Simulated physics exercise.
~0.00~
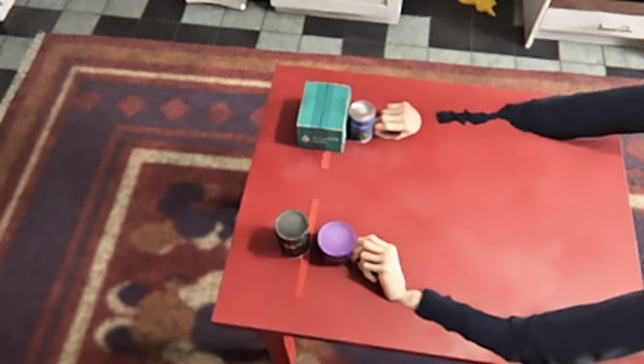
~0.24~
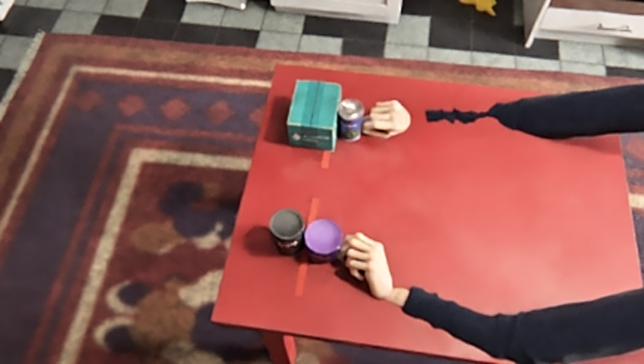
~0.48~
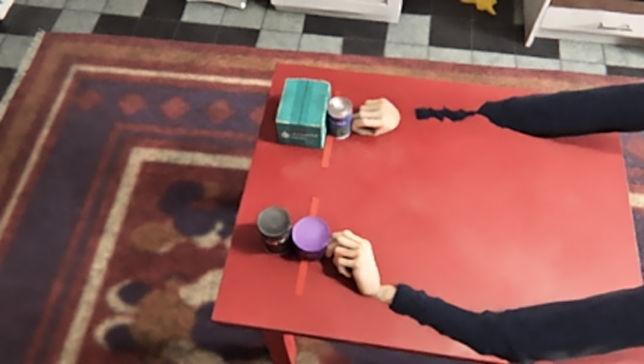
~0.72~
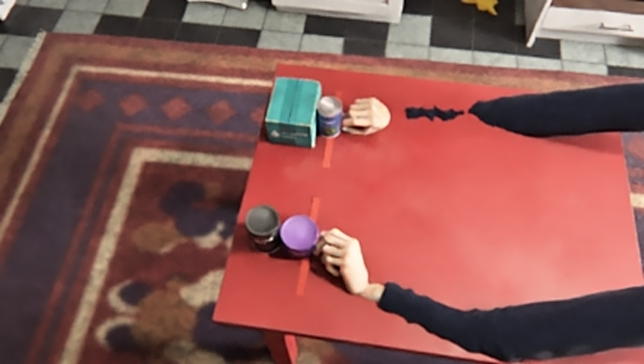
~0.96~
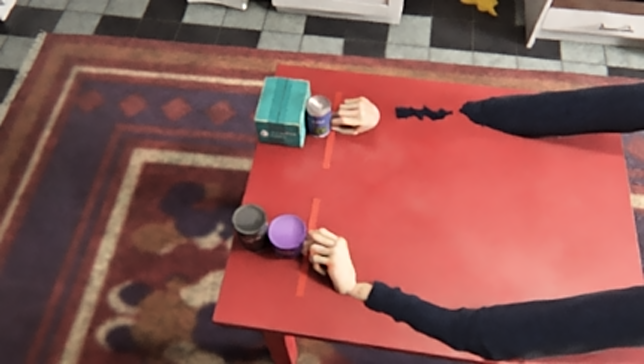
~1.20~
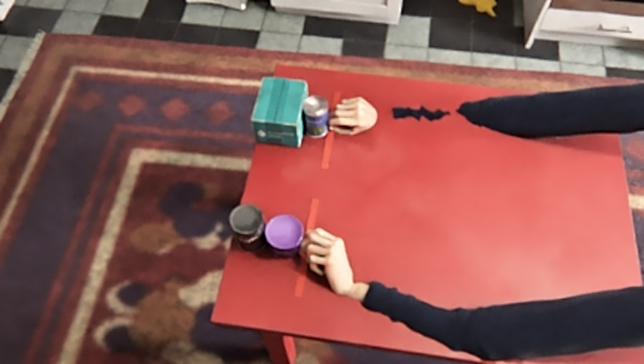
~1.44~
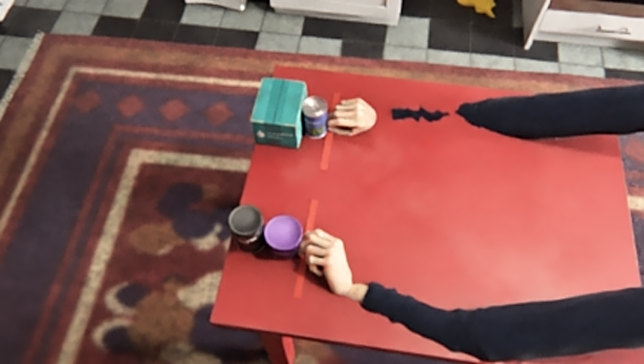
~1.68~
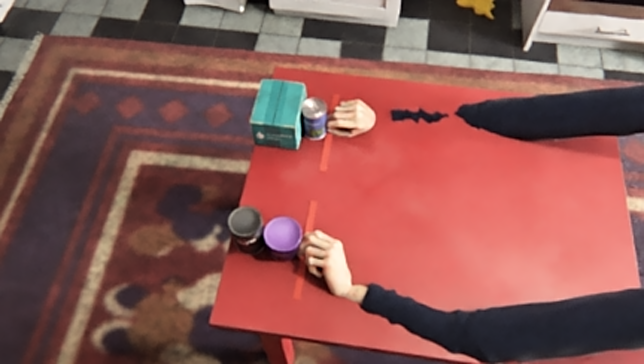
Two hands pushing a purple tub, tins and a turquoise box left across a red table, stopping with everything still on top.
